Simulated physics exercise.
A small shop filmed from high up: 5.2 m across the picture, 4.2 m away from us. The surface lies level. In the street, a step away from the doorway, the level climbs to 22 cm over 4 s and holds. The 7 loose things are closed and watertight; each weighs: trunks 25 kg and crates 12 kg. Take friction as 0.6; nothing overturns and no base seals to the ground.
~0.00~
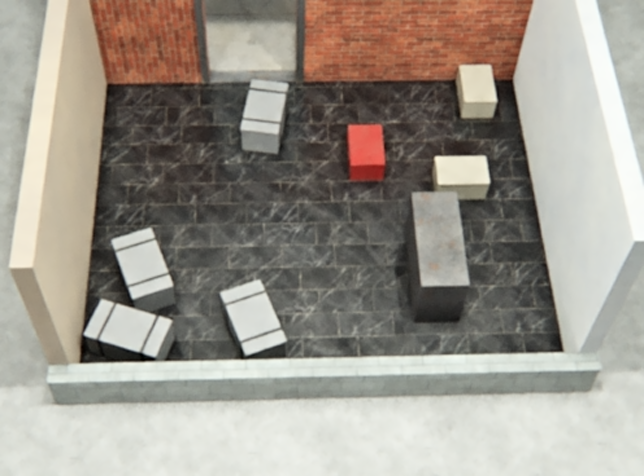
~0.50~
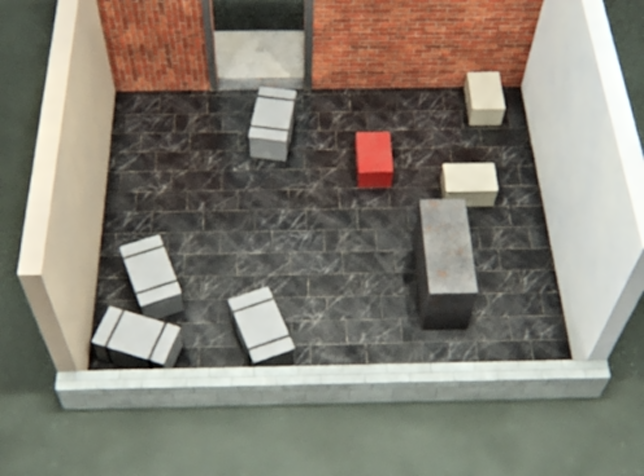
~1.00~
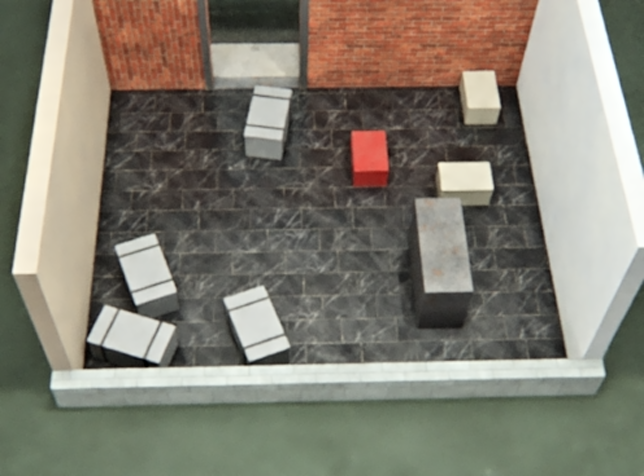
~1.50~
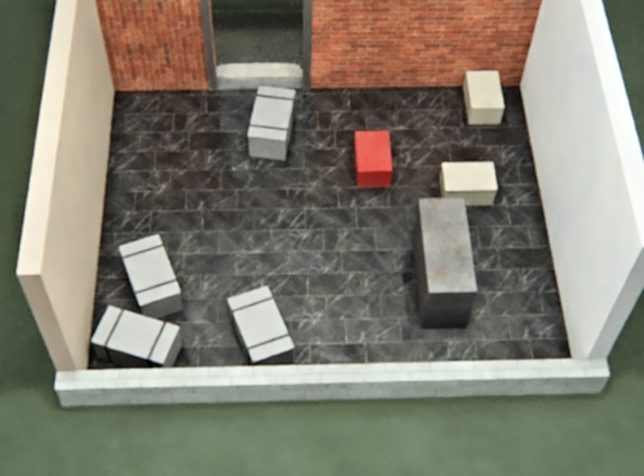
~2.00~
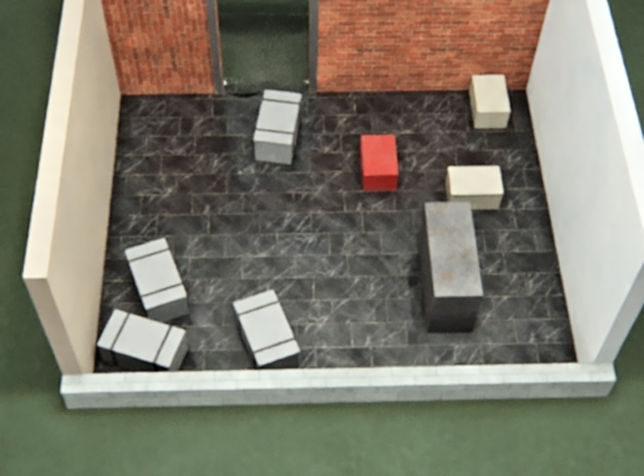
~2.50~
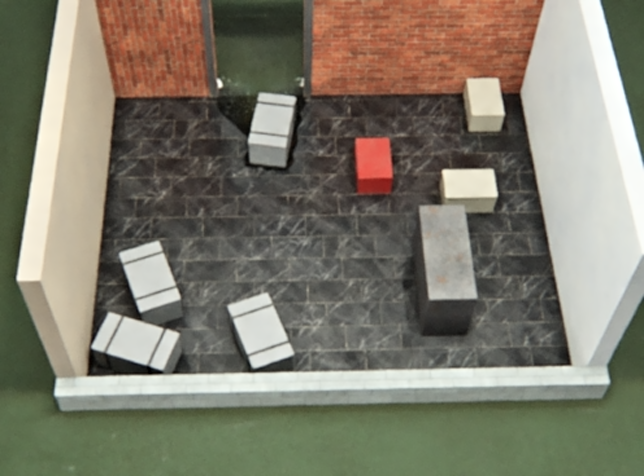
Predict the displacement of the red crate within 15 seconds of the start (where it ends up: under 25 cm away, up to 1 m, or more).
Red crate slides a little.
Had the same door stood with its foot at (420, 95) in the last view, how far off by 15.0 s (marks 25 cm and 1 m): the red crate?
In that case the red crate ends far away.
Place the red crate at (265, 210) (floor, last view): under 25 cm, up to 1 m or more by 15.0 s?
It gets carried off.
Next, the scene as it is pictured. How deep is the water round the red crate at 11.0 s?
About 4 cm.
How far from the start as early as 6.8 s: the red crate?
About 60 cm.
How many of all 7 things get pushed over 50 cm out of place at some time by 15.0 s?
5 of them.
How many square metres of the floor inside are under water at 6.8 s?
Some 16 m2.
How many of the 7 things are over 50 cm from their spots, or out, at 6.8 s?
2 of them.
After 3.5 s the red crate is near (374, 158), 0.0 m from its start, aground; 0 afloat.
After 6.8 s the red crate is near (423, 177), 0.6 m from its start, aground; 1 afloat.
After 11.0 s the red crate is near (423, 177), 0.6 m from its start, aground; 4 afloat.
After 15.0 s the red crate is near (385, 130), 0.4 m from its start, afloat; 7 afloat.
